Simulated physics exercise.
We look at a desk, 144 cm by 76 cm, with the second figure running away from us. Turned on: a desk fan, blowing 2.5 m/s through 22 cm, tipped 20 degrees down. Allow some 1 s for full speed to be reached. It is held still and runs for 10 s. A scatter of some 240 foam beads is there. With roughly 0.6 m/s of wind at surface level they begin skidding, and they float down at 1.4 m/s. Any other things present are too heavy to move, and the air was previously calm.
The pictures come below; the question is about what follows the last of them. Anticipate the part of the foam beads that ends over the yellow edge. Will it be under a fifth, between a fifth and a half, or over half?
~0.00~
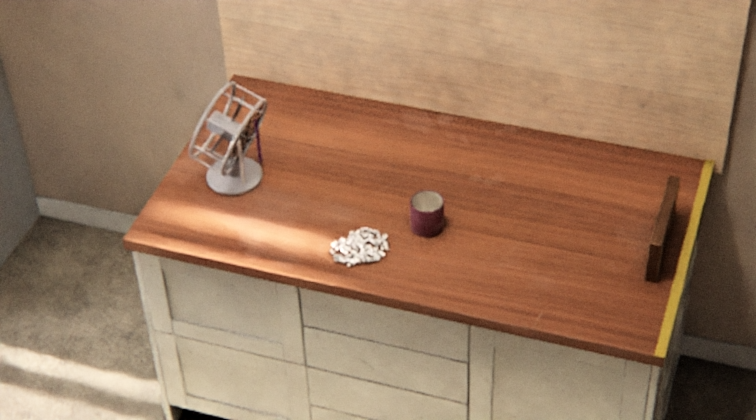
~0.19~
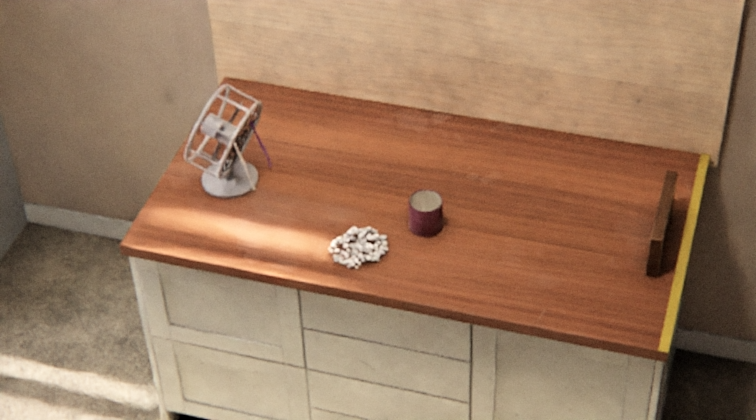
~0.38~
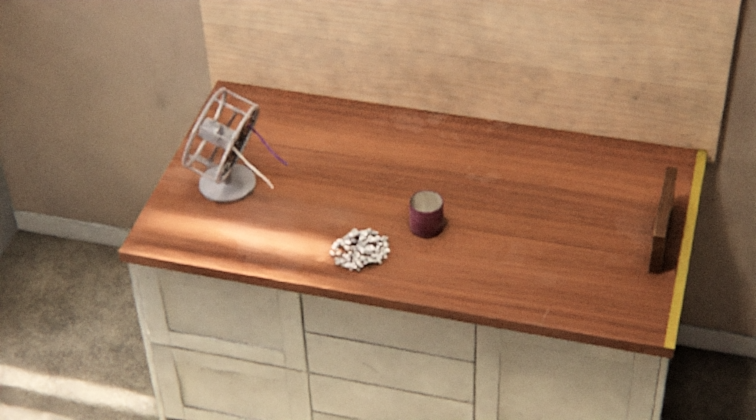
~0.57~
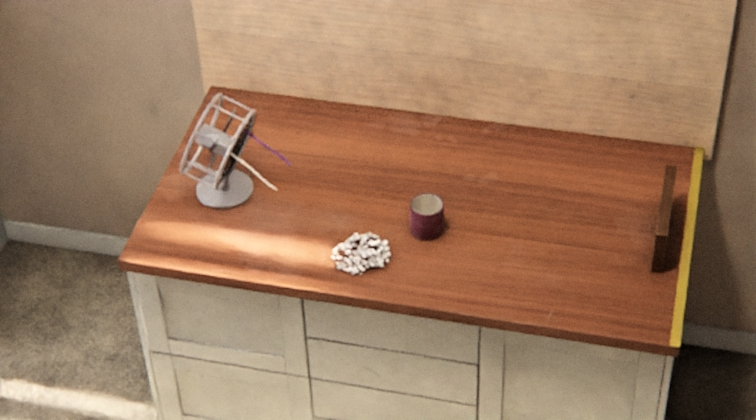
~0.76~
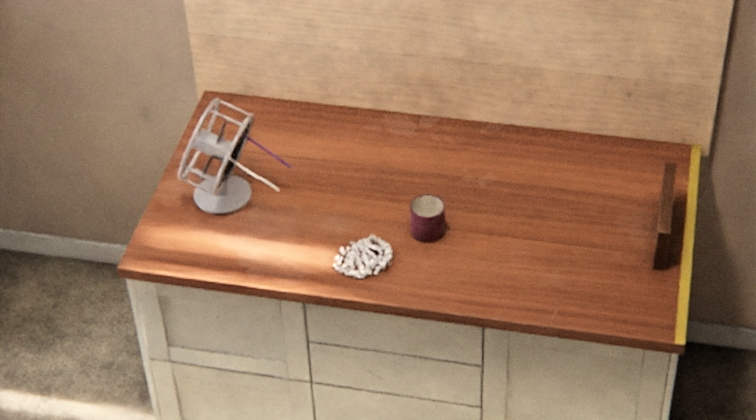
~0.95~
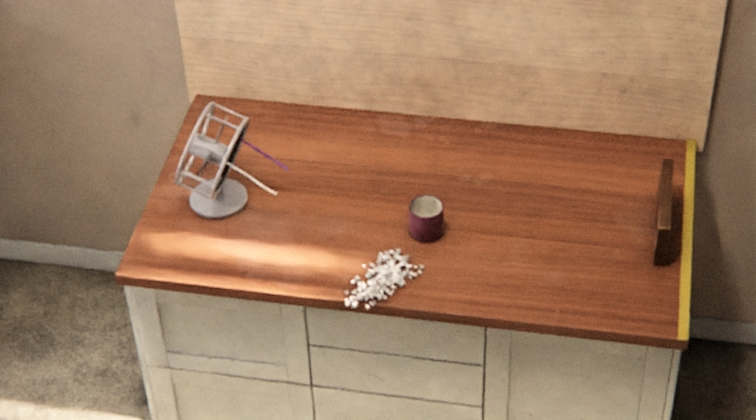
The fan should leave under one fifth past that edge.
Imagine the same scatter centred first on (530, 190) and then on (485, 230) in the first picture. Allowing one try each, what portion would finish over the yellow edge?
100 %, 80 %.
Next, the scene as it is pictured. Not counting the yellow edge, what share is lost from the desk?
I would say close to 100 %.
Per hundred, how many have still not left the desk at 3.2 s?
That comes to roughly 0 % remaining.
After 2.0 s, 0 % are over the yellow edge; 100 % have settled or left.
After 3.2 s, 0 % are over the yellow edge; 100 % have settled or left.
After 5.5 s, 0 % are over the yellow edge; 100 % have settled or left.
After 10.0 s, at the end, 0 % are over the yellow edge.
